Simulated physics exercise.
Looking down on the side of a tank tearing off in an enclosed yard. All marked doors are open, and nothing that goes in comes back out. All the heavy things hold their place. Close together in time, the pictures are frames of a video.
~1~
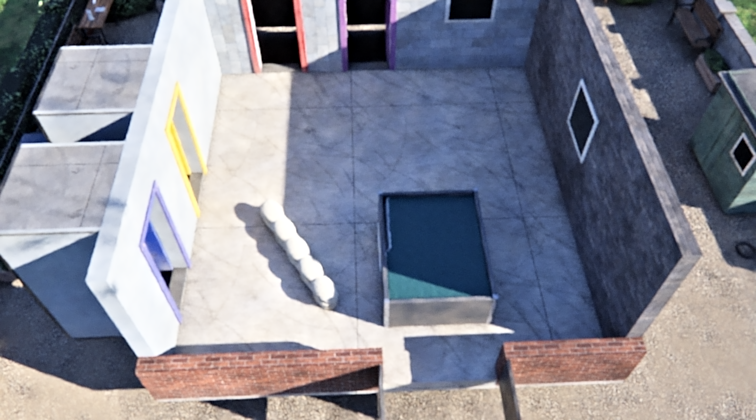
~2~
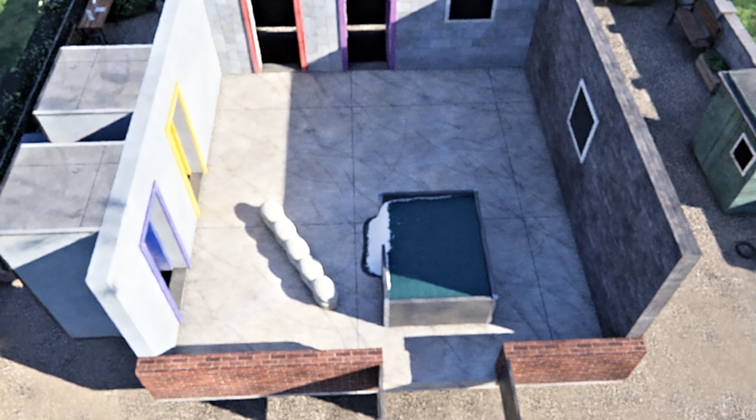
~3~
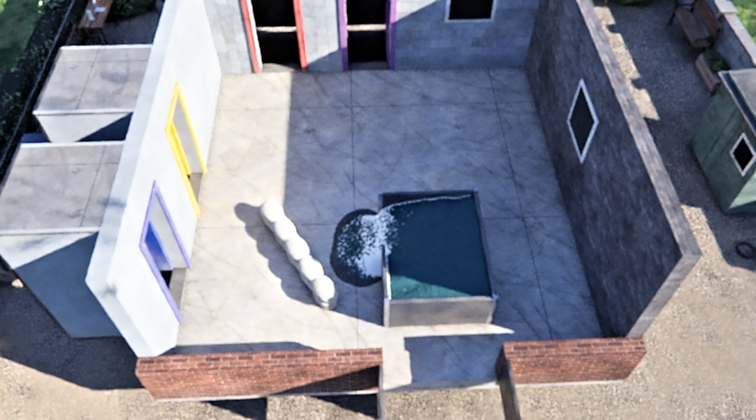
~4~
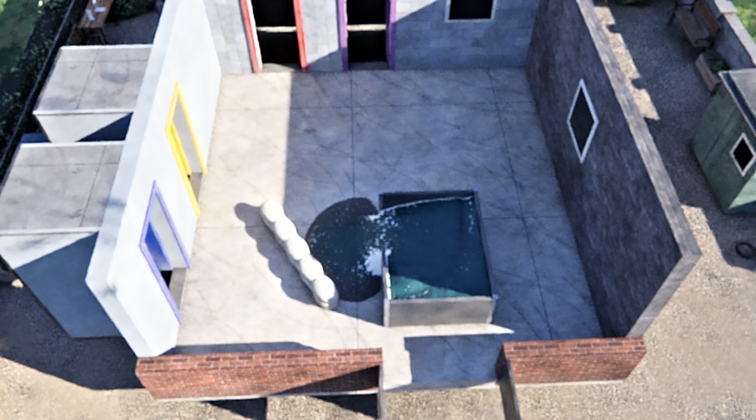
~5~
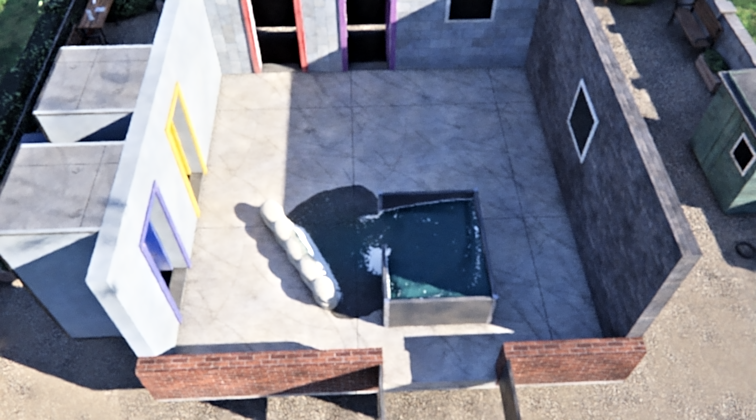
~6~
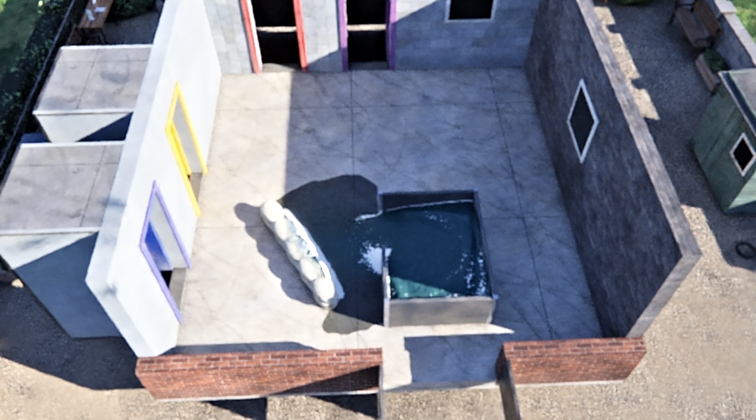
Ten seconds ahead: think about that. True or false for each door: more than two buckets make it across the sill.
Purple door: True; yellow door: False; red door: True; blue door: False.
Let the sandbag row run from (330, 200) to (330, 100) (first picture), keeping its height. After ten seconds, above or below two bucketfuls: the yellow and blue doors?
Yellow door exceeds the limit, blue door exceeds the limit.
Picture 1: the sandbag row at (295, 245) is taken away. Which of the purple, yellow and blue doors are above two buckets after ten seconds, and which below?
Purple stays under, yellow lets more in, blue takes more.
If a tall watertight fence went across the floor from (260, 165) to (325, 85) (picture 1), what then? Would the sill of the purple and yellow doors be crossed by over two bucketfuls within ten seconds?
Log - purple door: Above the line; yellow door: Above the line.
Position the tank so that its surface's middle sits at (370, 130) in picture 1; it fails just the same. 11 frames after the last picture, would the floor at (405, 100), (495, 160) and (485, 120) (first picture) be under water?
Log: No flood; no flood; no flood.
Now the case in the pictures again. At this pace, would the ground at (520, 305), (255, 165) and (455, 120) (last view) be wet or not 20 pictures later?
Result, as listed: Not wetted / wetted / not wetted.
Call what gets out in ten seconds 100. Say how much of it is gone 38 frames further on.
I'd estimate close to 70 per cent.
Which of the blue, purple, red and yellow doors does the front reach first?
I say the yellow-painted one.
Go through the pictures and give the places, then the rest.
Still water in the tank at (434, 245), in the first picture.
The front is at (373, 273), out from the gap at (383, 238), in the second picture.
The front is at (340, 271), out from the gap at (383, 239), in the third picture.
Water pours out at (383, 239) and has run to (305, 252), in the fourth picture.
Water pours out at (383, 239) and has run to (289, 221), in the fifth picture.
Water pours out at (383, 239) and has run to (277, 206), in the sixth picture.
A moment on, water covers 15 % of the floor; the purple door not reached, the yellow door not reached, the red door not reached, the blue door not reached.
Next, water covers 30 % of the floor; the purple door not reached, the yellow door wet at the sill, nothing in, the red door not reached, the blue door not reached.
Then, water covers 40 % of the floor; the purple door wet at the sill, nothing in, the yellow door under two buckets in, the red door over two buckets in, the blue door wet at the sill, nothing in.
Later, water covers 55 % of the floor; the purple door under two buckets in, the yellow door under two buckets in, the red door far over two buckets in, the blue door wet at the sill, nothing in.
In the end, water covers 80 % of the floor; the purple door over two buckets in, the yellow door under two buckets in, the red door far over two buckets in, the blue door wet at the sill, nothing in.
